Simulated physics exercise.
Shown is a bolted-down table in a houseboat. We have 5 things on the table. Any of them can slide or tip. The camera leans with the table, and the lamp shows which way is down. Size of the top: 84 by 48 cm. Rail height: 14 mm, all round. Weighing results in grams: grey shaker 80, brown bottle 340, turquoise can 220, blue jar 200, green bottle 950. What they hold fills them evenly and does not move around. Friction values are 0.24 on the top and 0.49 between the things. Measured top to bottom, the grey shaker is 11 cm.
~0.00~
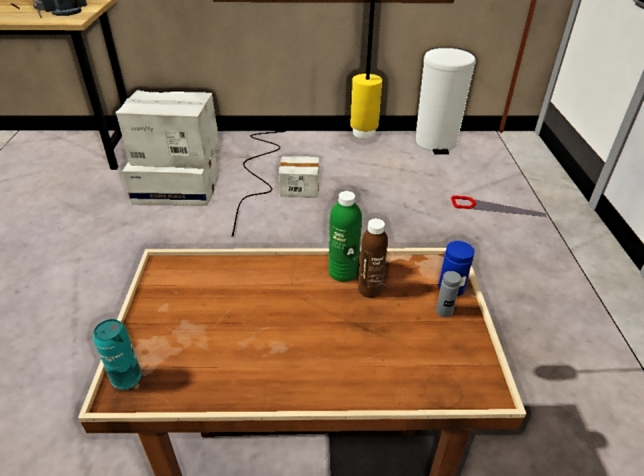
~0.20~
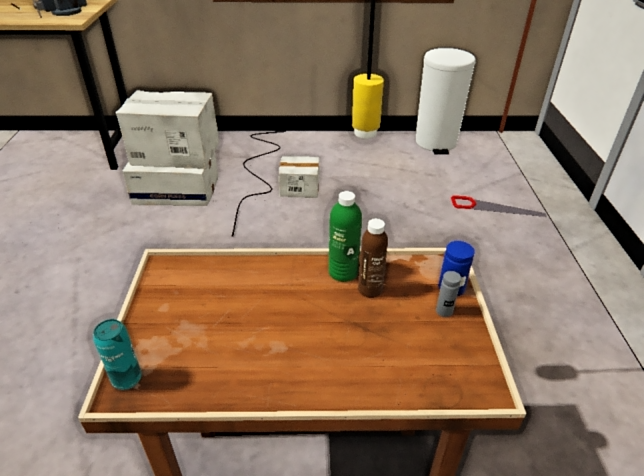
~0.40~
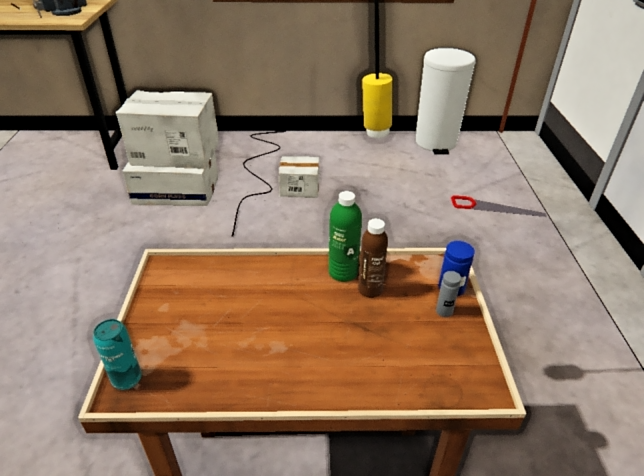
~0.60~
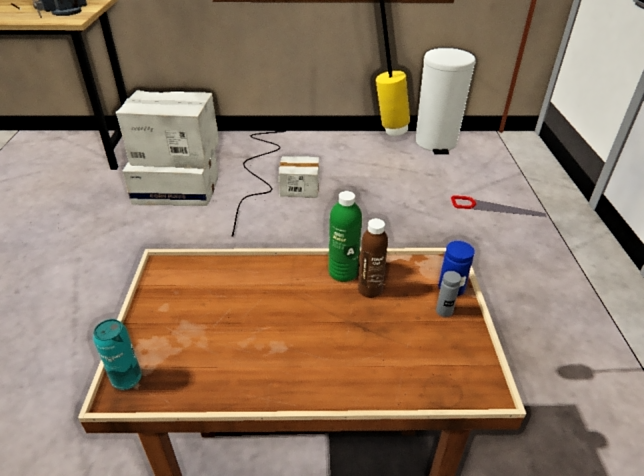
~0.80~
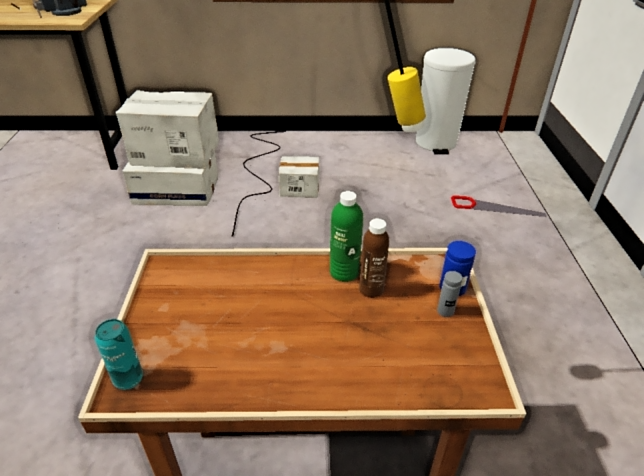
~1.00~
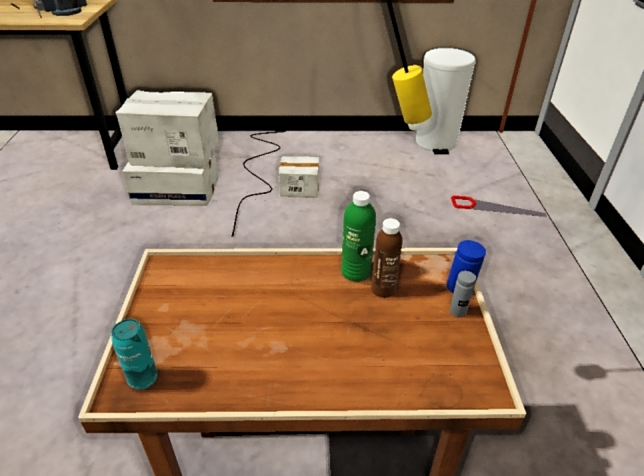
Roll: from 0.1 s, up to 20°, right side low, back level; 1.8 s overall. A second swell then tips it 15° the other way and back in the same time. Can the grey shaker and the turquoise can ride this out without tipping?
The grey shaker tips over; the turquoise can stays up.
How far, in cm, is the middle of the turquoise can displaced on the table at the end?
30 cm.
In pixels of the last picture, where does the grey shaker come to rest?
In the end it sits at around (524, 464).
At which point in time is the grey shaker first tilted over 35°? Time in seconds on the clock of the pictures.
Near 1.2 s.
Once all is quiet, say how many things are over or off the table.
Total: 1.
By 1.20 s, boat heeled 18°, right side down; grey shaker rocked 26° off its seat near (487, 293); turquoise can 11 cm from its spot near (172, 355); brown bottle 11 cm from its spot.
By 1.40 s, boat heeled 12°, right side down; grey shaker now off the table; turquoise can 21 cm from its spot near (223, 355); brown bottle rocked 6° off its seat.
By 1.70 s, boat heeled 2°, right side down; turquoise can 32 cm from its spot near (280, 355); green bottle rocked 3° off its seat; brown bottle 16 cm from its spot.
When it is over (4.2 s), off the table and tipped over, grey shaker; not toppled but over 5 cm from the start, brown bottle, turquoise can and green bottle; the last one within 5 cm of the start. In the last view, grey shaker near (524, 464), turquoise can near (272, 355).
